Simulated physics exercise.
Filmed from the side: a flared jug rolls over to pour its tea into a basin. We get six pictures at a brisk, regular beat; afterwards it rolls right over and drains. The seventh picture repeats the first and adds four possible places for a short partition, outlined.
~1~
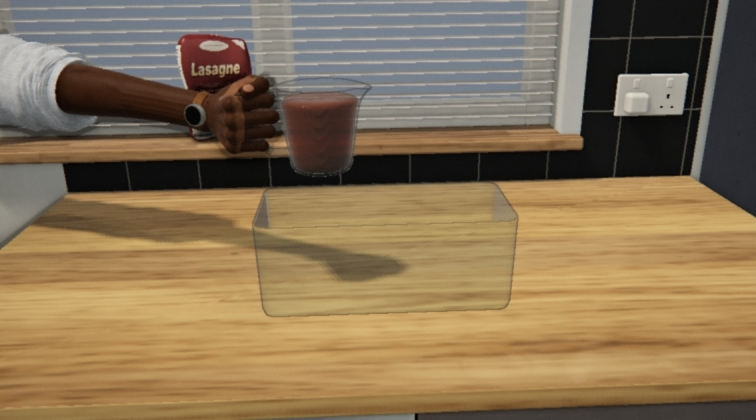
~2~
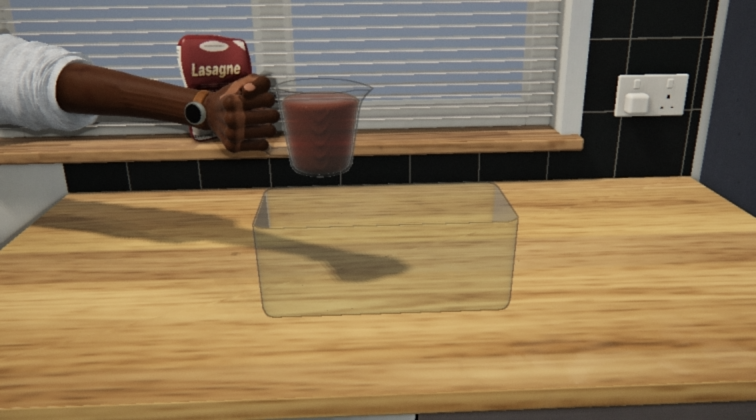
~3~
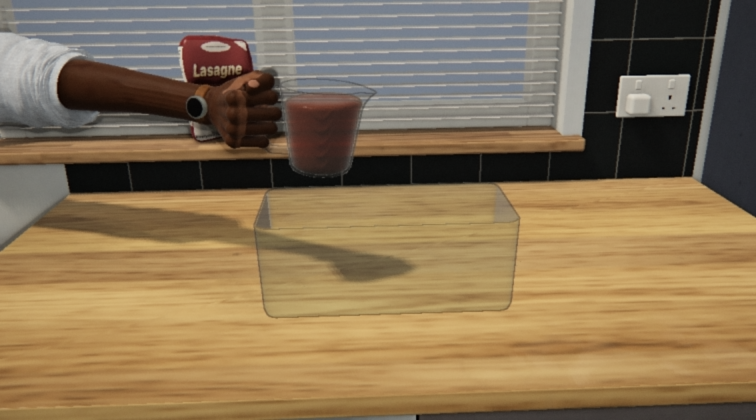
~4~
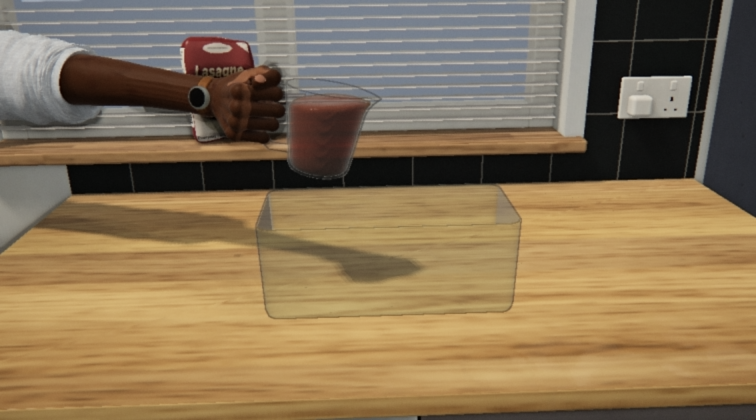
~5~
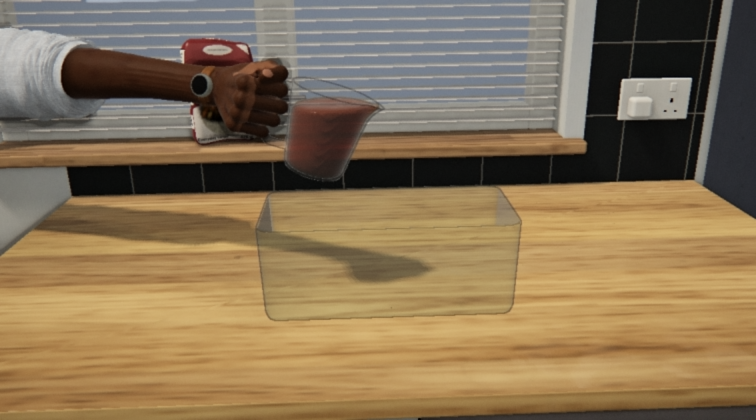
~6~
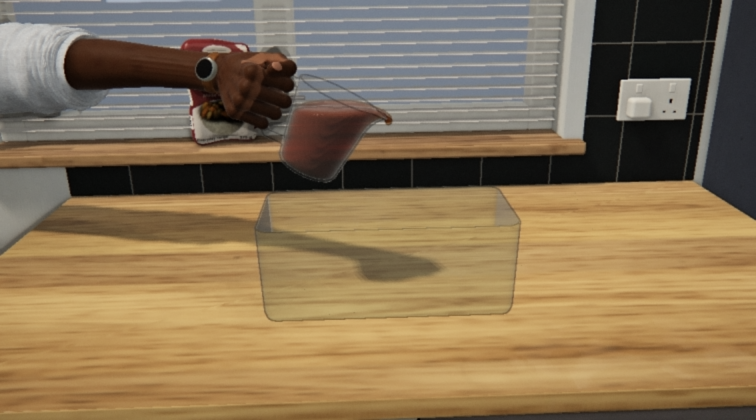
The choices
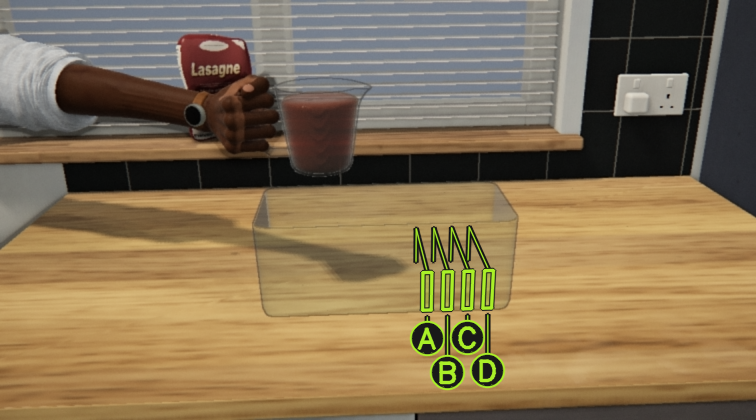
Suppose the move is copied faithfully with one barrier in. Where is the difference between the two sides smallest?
A works best here.
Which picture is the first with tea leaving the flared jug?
In picture 6.
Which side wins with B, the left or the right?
The left one.
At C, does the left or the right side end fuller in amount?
The left one.
In lime, A at (427, 316); B at (447, 316); C at (467, 315); D at (487, 314).
With A, about 47 % ends left of the wall and 52 % right of it.
With B, about 92 % ends left of the wall and 7 % right of it.
With C, about 96 % ends left of the wall and 3 % right of it.
With D, about 97 % ends left of the wall and 2 % right of it.
